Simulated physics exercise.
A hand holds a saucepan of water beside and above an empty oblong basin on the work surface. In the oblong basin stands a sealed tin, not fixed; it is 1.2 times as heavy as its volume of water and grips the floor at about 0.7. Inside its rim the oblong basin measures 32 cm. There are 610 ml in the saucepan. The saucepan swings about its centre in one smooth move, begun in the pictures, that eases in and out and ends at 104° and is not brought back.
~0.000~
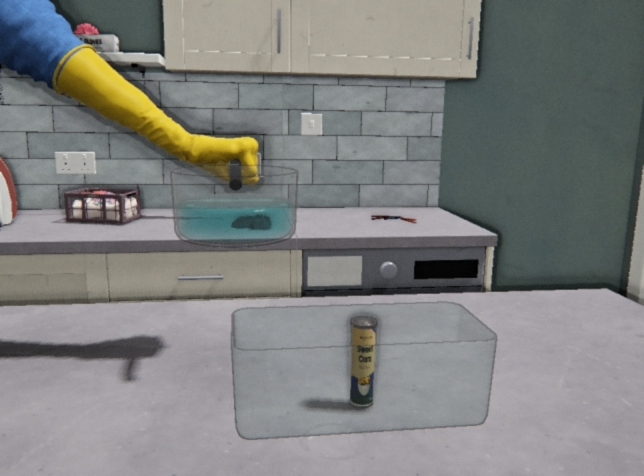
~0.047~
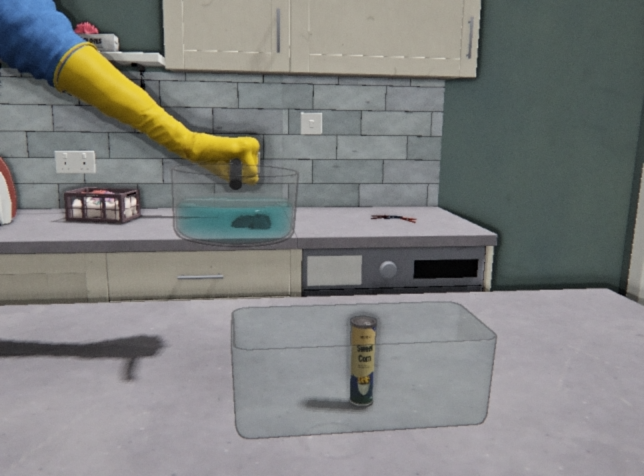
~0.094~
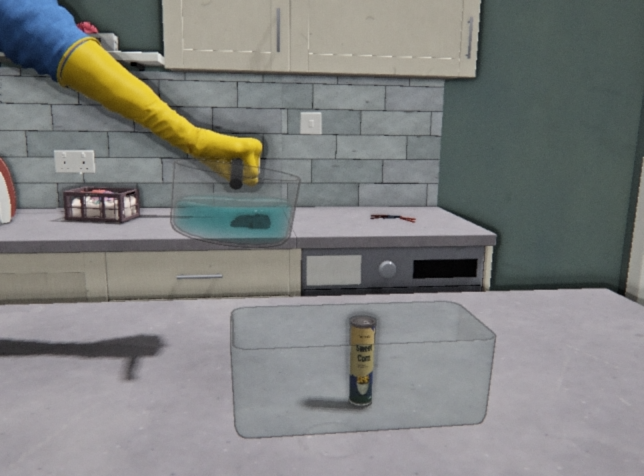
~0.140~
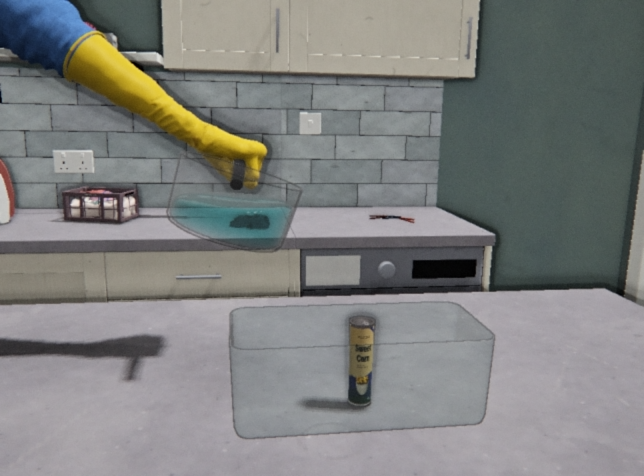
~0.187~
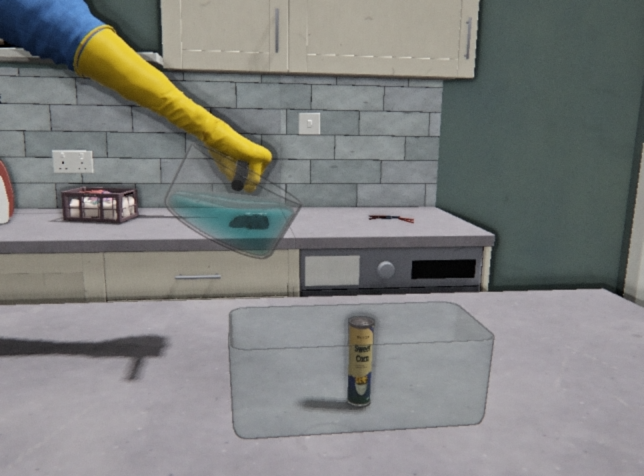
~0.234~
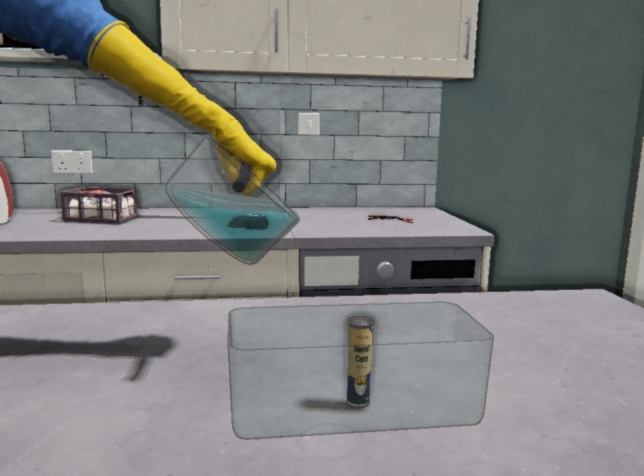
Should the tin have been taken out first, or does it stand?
The tin remains upright.
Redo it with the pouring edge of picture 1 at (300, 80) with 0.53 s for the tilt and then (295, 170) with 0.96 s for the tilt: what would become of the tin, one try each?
First it goes over; then it stays up.
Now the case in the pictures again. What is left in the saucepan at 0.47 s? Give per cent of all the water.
Near 26 in a hundred.
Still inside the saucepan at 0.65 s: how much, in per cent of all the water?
Near 8 in a hundred.
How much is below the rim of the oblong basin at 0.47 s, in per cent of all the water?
Near 24 in a hundred.
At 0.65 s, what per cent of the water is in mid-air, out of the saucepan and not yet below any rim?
About 9 per cent.
By 0.47 s the tilt is 101° and 27 per cent is still to pour; the tin stands where it began.
By 0.65 s the tilt is 104° and 8 per cent is still to pour; the tin stands where it began.
By 0.83 s the tilt is 104° and 1 per cent is still to pour; the tin stands where it began.
By 1.03 s the tilt is 104° and 0 per cent is still to pour; the tin stands where it began.
At rest the tin stands where it began.
